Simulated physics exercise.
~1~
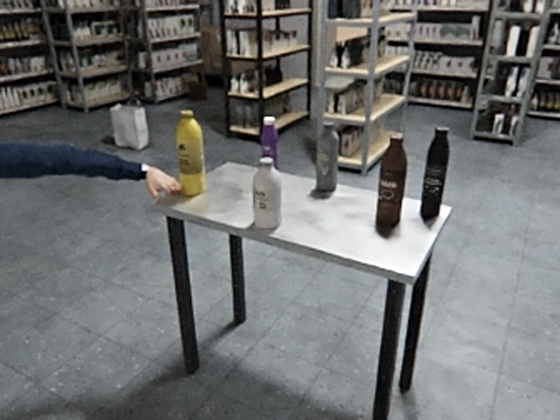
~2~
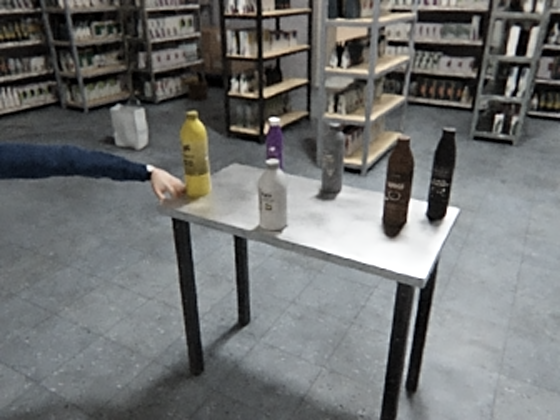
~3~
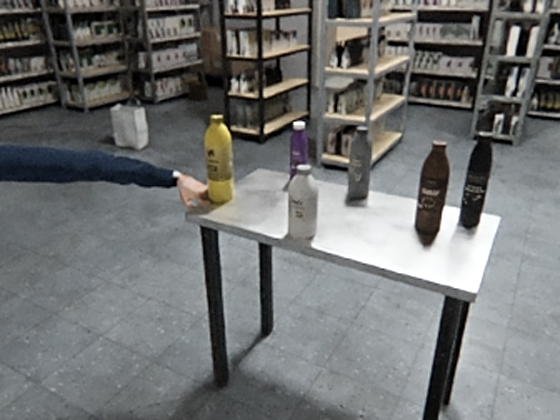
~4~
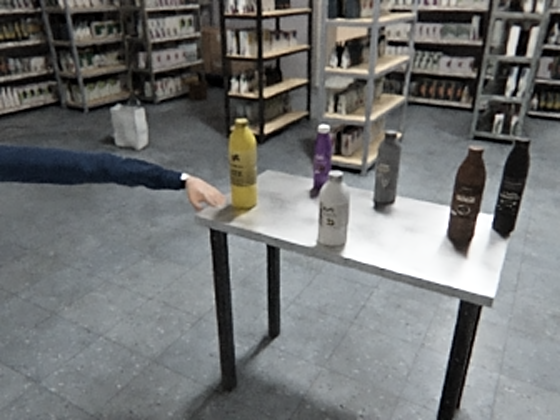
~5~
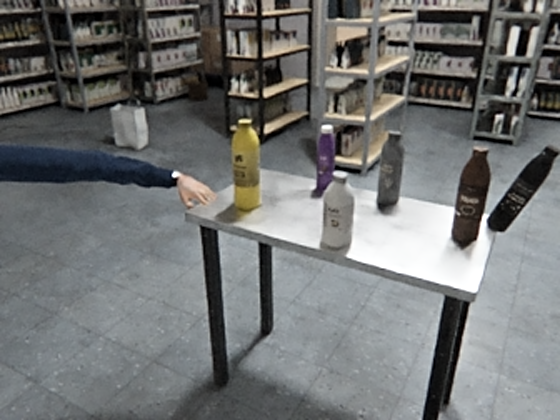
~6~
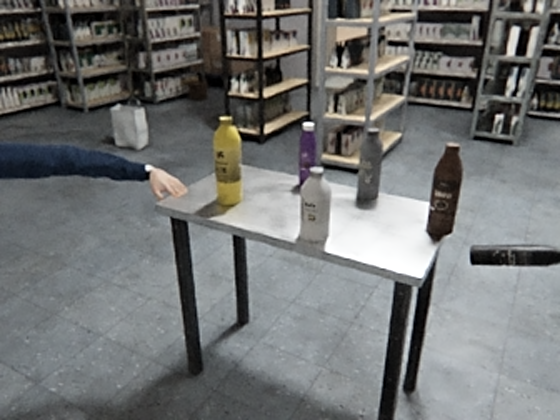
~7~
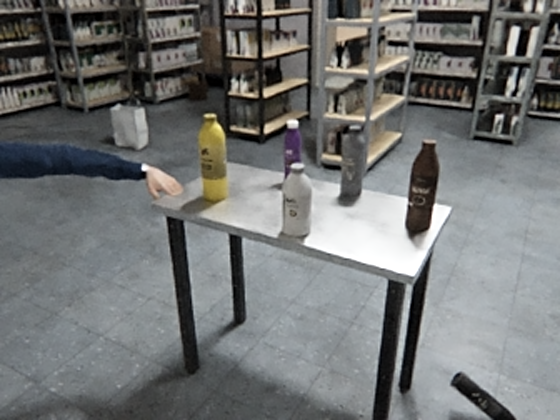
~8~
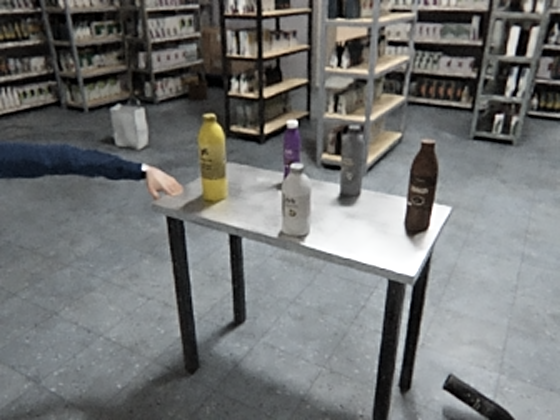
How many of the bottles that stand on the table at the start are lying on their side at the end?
One bottle is lying on its side at the end. It is the black one, which has fallen to the floor.
